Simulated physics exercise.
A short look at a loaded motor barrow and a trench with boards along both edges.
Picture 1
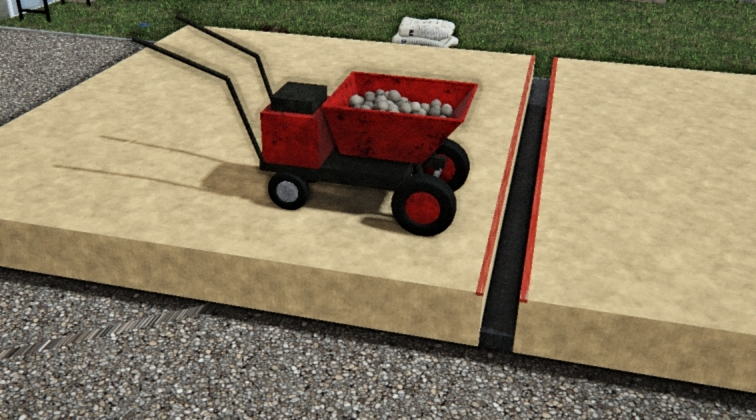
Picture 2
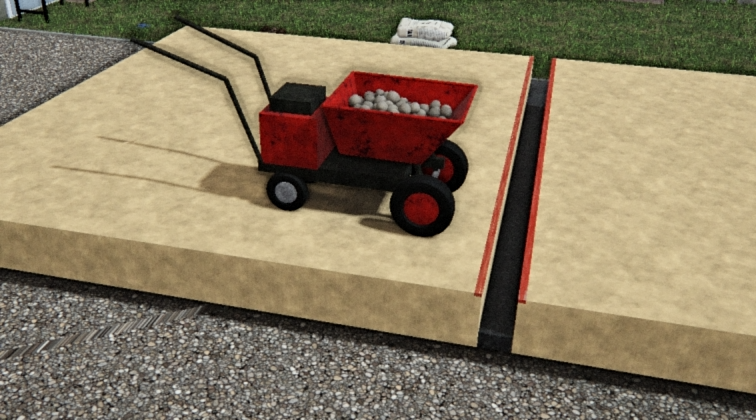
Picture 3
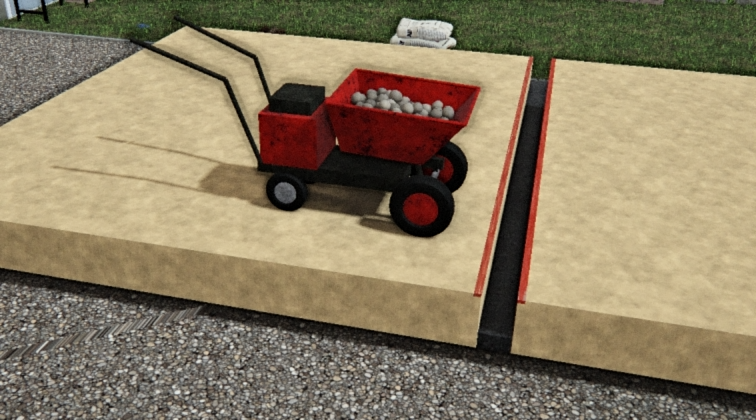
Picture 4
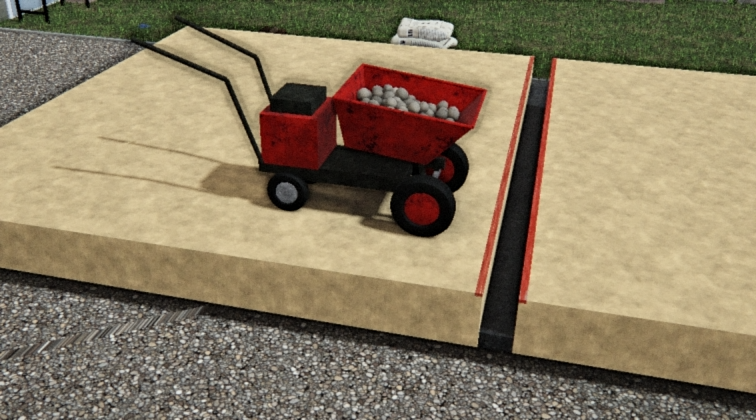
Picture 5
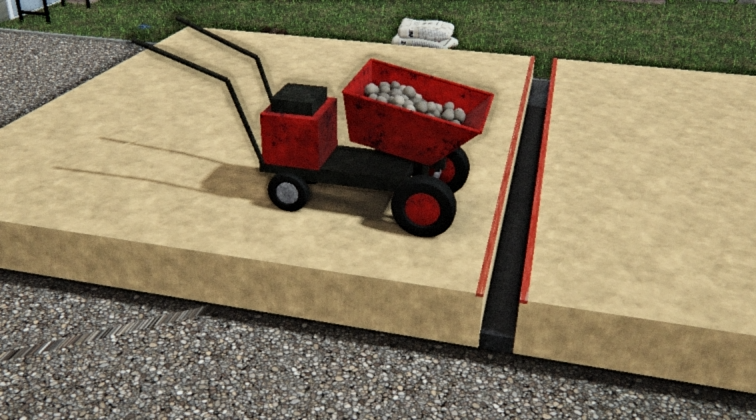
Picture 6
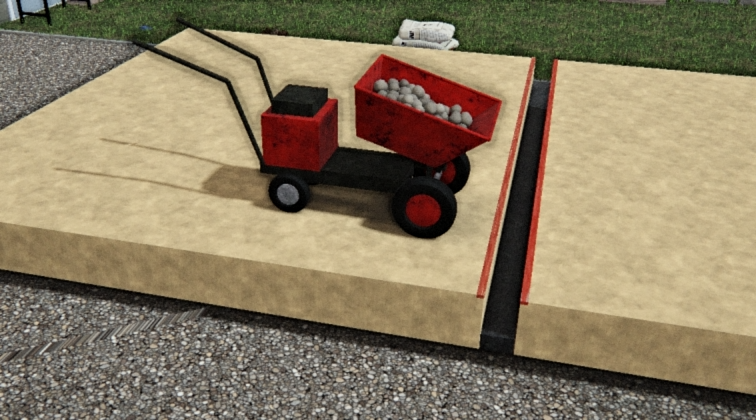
A red motor barrow loaded with round grey stones stood still beside a narrow trench edged with red boards, and then its skip slowly tilted forward to the right, its back end rising.
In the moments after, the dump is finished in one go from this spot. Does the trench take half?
The trench takes only the smaller part.
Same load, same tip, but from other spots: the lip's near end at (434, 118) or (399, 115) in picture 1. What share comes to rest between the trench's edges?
Roughly 70 per cent, and 60 per cent.
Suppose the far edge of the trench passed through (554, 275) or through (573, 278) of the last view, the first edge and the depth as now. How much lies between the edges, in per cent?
First some 70, then 90 per cent.
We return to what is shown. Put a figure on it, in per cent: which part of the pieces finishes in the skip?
About 15 per cent.
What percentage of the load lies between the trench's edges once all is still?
Roughly 10 in a hundred.
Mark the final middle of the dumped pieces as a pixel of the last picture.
Close to (563, 226).
Shortly afterwards, skip tipped steeply; the whole lot in the skip.
Next, skip tipped steeply; the bulk in the skip; a little beyond it.
Some moments later, skip tipped right over; near a quarter in the skip; only a few in or heaped over the trench; the bulk beyond it.
In the end, skip tipped right over; a little in the skip; a little in or heaped over the trench; the bulk beyond it.
